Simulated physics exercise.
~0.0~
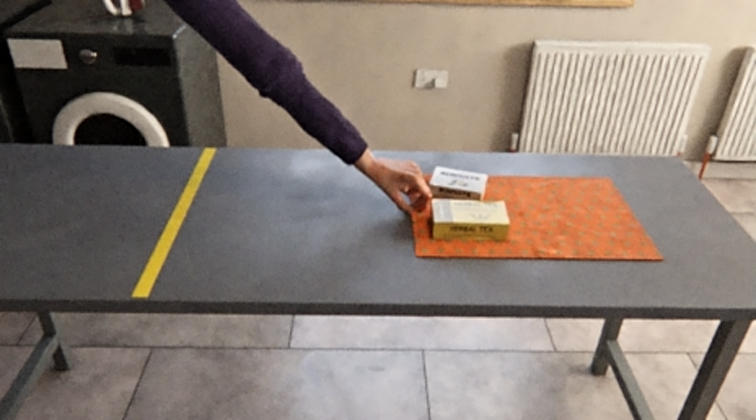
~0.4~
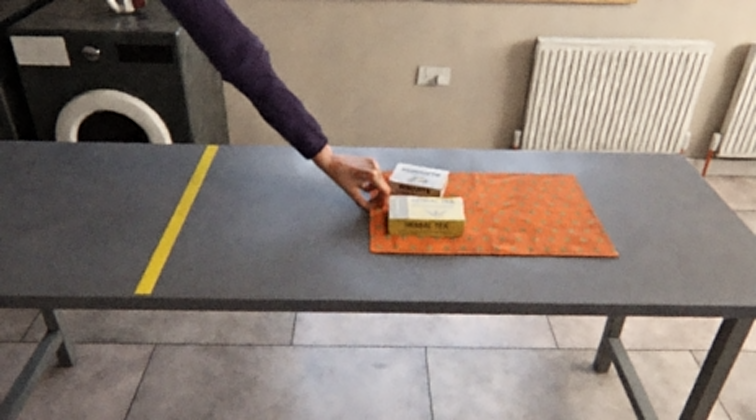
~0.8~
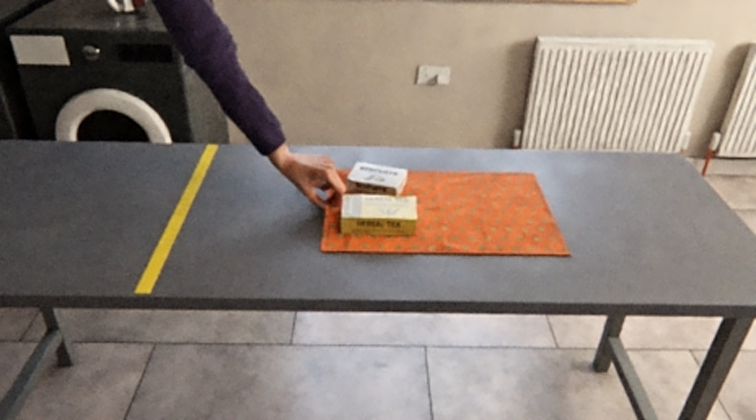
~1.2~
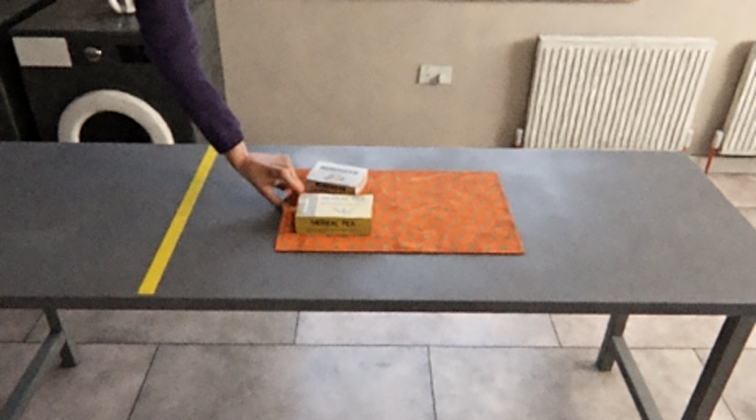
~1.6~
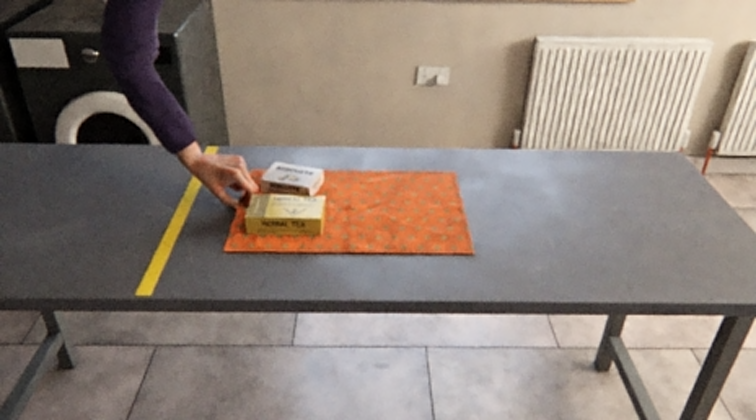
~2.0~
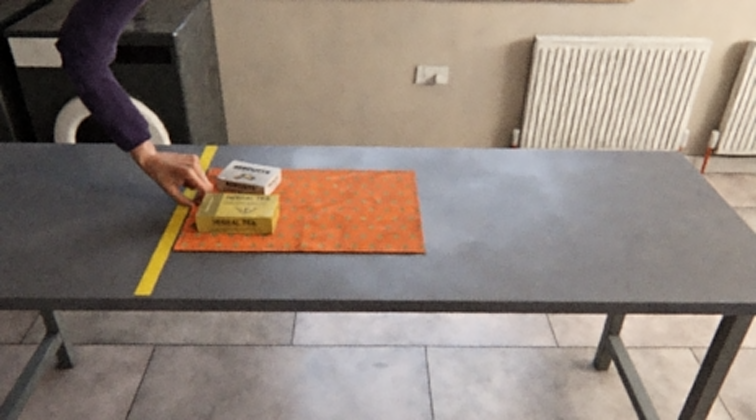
On a grey table, a hand pulls an orange cloth carrying two packets left to yellow tape.
